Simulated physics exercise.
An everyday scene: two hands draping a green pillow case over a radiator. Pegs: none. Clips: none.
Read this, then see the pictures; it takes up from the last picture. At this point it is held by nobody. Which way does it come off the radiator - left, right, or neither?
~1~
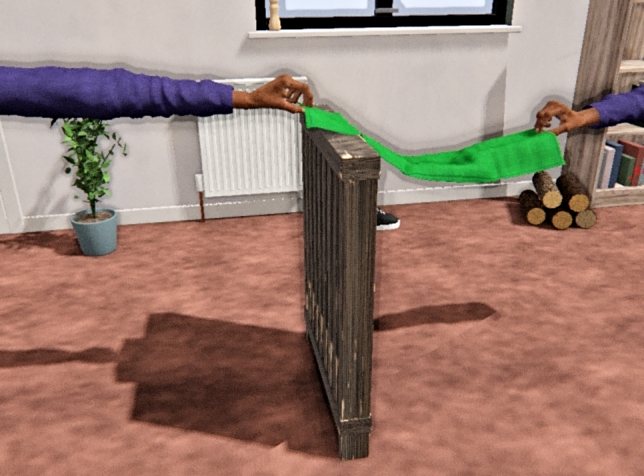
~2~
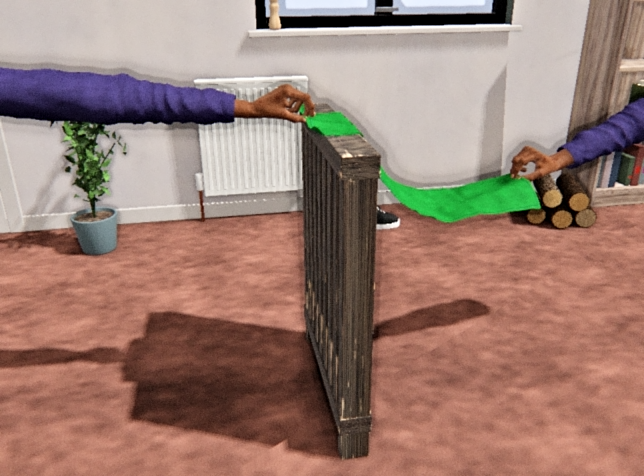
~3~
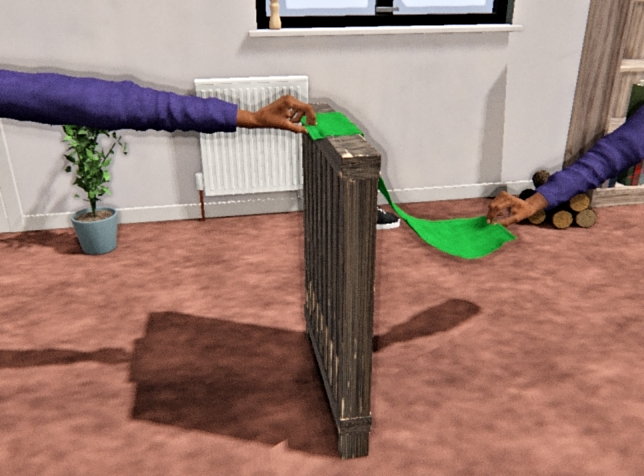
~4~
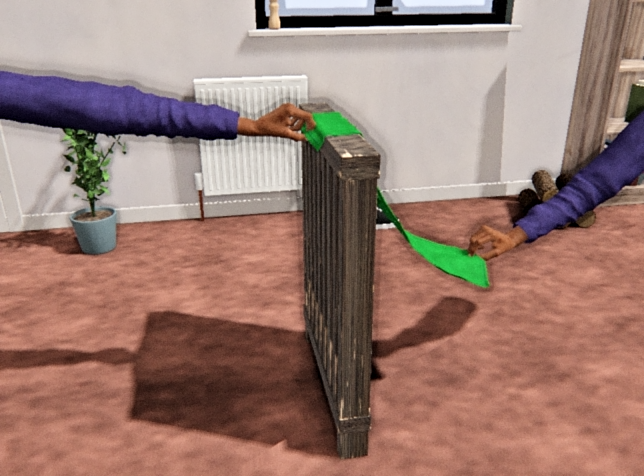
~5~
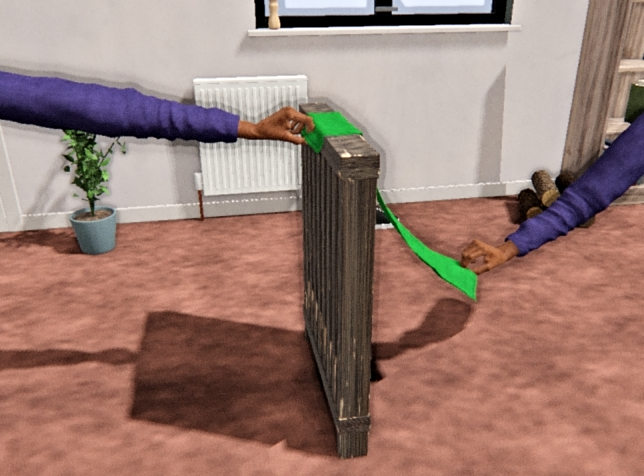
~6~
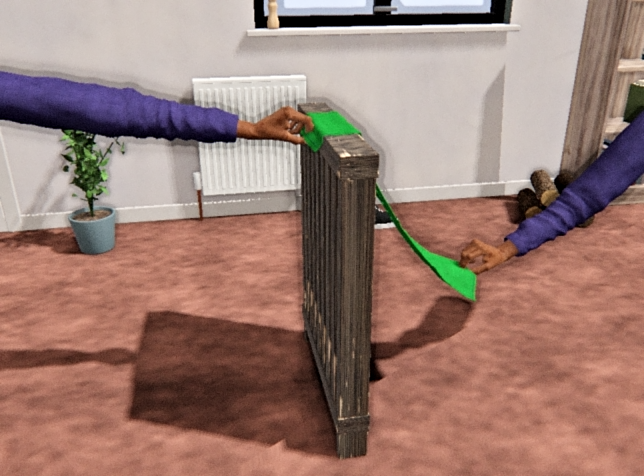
Right.
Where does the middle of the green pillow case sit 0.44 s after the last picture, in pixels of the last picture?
Estimated position: About (386, 329).
Then, 0.44 s on from there, pillow case clear of the top and falling near (386, 329).
Then, 0.74 s on from there, pillow case in a heap on the floor near (384, 378).
In the end, pillow case in a heap on the floor near (384, 379). The green pillow case runs off to the right.
